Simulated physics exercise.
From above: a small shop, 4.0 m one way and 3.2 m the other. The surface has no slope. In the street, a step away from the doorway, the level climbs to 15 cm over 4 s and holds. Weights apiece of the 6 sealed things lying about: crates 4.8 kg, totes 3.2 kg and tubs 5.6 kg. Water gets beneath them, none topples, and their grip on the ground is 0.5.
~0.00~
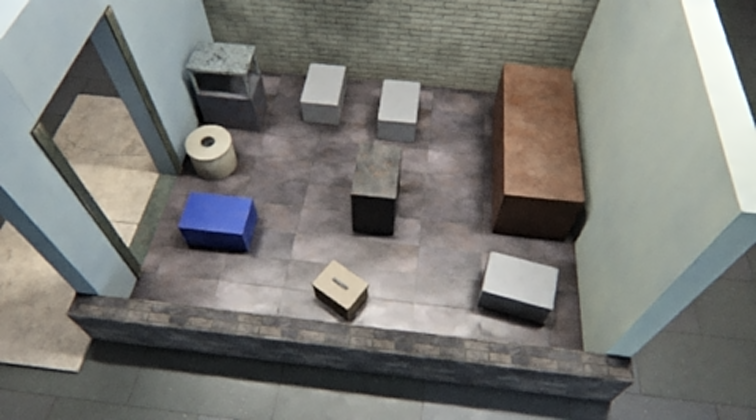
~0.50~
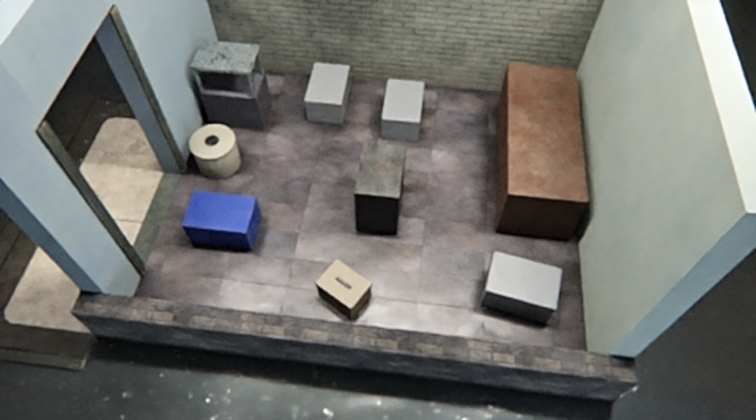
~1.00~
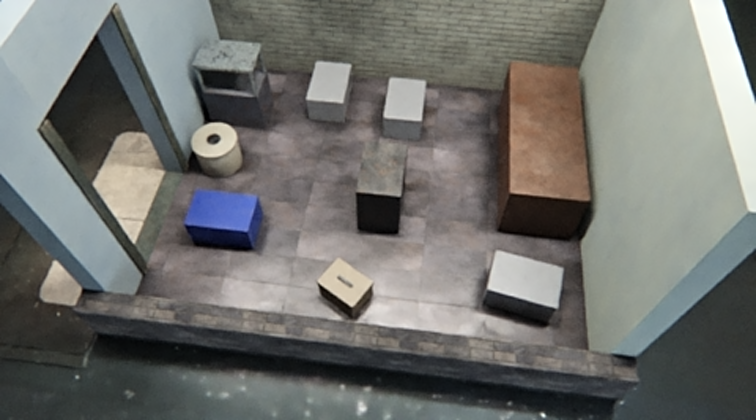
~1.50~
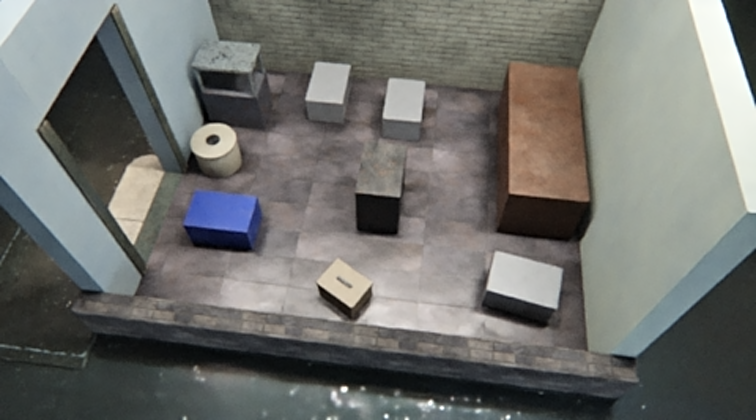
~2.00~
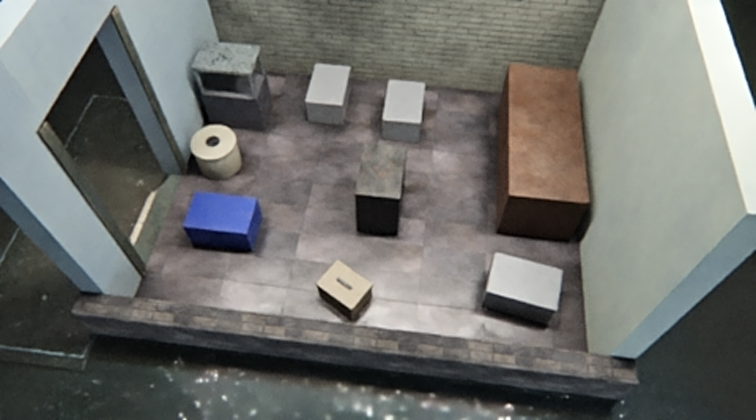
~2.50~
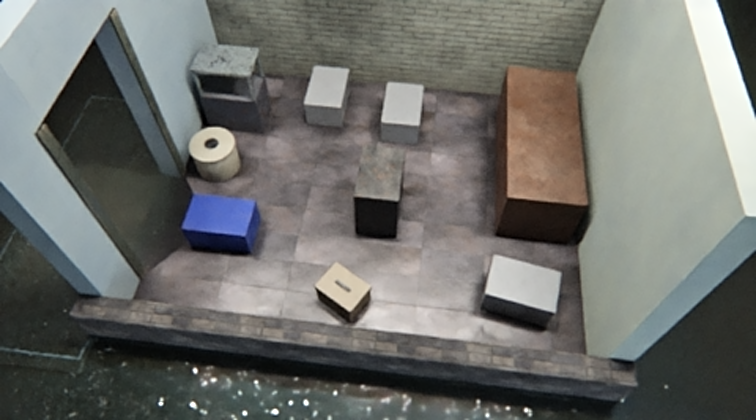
Dark water spreads around a small, open-topped shop seen from above, with a brick back wall, pale side walls and a doorway at left. Inside are a blue box at left, a tan one near the front, grey boxes, a dark block in the middle and a long brown unit at right. After a slight shift in view, the water covers the pale ground beyond the doorway and glitters along the front, while the boxes stay put.
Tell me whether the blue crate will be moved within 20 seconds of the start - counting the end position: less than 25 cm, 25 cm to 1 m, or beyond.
Blue crate travels far.
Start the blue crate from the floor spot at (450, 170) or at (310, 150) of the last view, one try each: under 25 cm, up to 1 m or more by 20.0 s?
In turn: It gets carried off; it slides a little.
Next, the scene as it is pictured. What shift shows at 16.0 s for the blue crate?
Roughly 250 cm by then.
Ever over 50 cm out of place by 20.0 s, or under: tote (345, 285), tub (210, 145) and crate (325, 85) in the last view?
In turn: Past it, less, more.
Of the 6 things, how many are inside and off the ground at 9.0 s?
At that moment 5.
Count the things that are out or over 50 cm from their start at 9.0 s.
3 of them.
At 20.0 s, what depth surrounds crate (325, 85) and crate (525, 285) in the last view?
About 13 and 13 cm.
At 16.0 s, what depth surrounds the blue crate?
Roughly 10 cm.
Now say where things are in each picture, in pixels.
In the first frame, the blue crate at (216, 213) rests on the ground; 0.0 m2 under water; 0 of 6 have shifted.
In the second frame, the blue crate at (220, 211) rests on the ground; water covers 0.0 m2; 0 of 6 have shifted.
In the third frame, the blue crate at (221, 210) rests on the ground; water covers 0.0 m2; 0 of 6 have shifted.
In the fourth frame, the blue crate at (221, 211) rests on the ground; water covers 0.0 m2; 0 of 6 have shifted.
In the fifth frame, the blue crate at (221, 212), on the bottom; water covers 0.0 m2; 0 of 6 have shifted.
In the sixth frame, the blue crate at (219, 214) rests on the ground; water covers 0.2 m2; 0 of 6 have shifted.
After 4.0 s the blue crate is near (271, 221), 0.5 m from its start, aground; 0 afloat.
After 9.0 s the blue crate is near (477, 230), 2.4 m from its start, afloat; 5 afloat.
After 16.0 s the blue crate is near (444, 99), 2.6 m from its start, afloat; 6 afloat.
After 20.0 s the blue crate is near (461, 104), 2.7 m from its start, afloat; 6 afloat.
